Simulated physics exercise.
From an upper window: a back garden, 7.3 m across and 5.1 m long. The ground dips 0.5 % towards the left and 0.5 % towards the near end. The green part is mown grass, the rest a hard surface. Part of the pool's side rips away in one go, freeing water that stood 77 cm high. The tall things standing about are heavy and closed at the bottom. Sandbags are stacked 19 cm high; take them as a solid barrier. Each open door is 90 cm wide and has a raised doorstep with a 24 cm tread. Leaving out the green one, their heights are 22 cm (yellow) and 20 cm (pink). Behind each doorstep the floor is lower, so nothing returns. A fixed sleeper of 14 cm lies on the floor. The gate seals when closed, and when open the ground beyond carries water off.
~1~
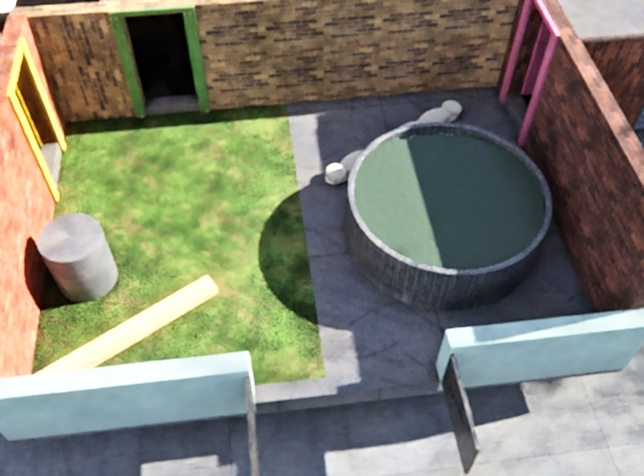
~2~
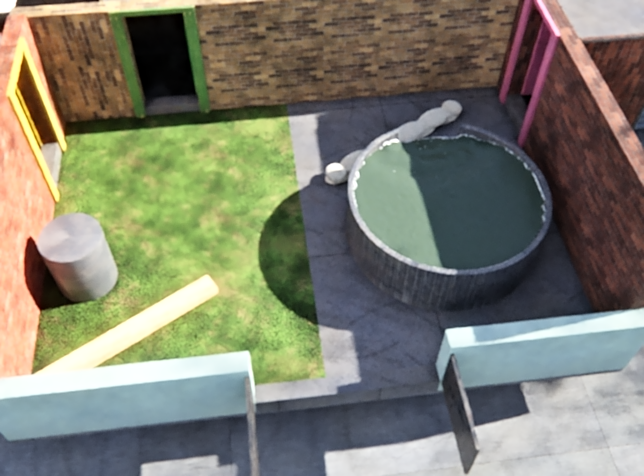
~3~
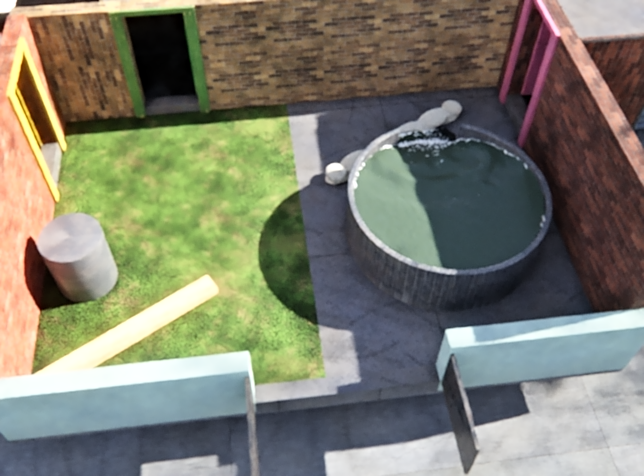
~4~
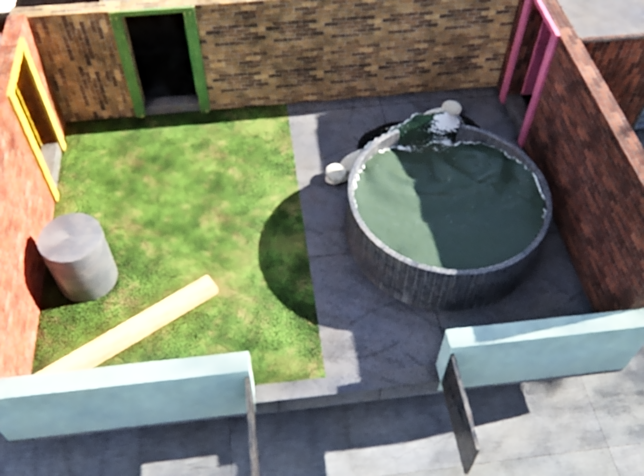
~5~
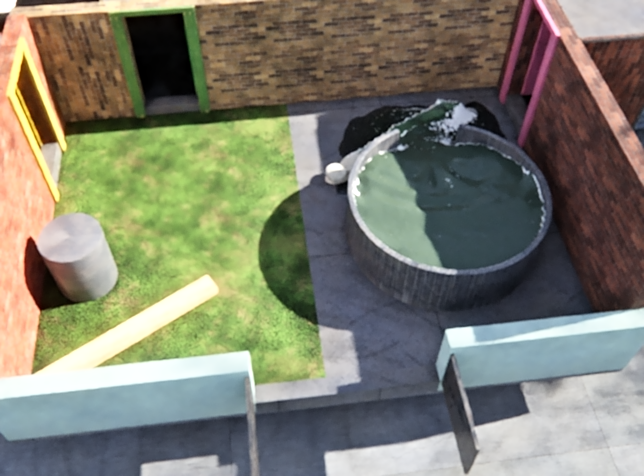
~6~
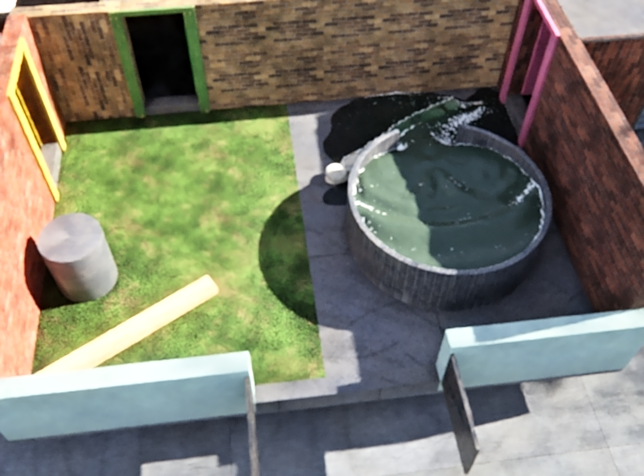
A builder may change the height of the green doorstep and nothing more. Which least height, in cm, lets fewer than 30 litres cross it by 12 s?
About 5 cm.
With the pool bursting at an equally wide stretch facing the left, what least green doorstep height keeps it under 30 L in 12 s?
About 10.5 cm.
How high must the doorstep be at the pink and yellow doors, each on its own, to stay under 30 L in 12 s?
About 39 cm at pink and 7.5 cm at yellow.
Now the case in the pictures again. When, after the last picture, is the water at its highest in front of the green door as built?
Near 10.0 s.
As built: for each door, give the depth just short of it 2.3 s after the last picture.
In cm: Yellow 0, green 8, pink 37.
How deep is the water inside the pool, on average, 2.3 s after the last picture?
About 44 cm.
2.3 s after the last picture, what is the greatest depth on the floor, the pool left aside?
Up to some 42 cm.
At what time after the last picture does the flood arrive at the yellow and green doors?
Yellow 3.4 s, green 1.6 s.
Then, 0.7 s after the last picture water covers 20 % of the floor, deepest (58 cm) near (405, 149); it has not reached the green door.
Then, 2.3 s after the last picture water covers 45 % of the floor, deepest (42 cm) near (405, 149); 8 cm at the green door, 0 litres in over its 16 cm doorstep.
Then, 11.3 s after the last picture water covers 95 % of the floor, deepest (17 cm) near (396, 158); 8 cm at the green door, 0 litres in over its 16 cm doorstep.
At the green door as built, the water peaked near 9 cm, 9.9 s after the last picture.
With a doorstep of 4.5 cm, 38 litres would have come in within the 12 s; with 6 cm, 13 litres. So under 30 litres takes about 5 cm.
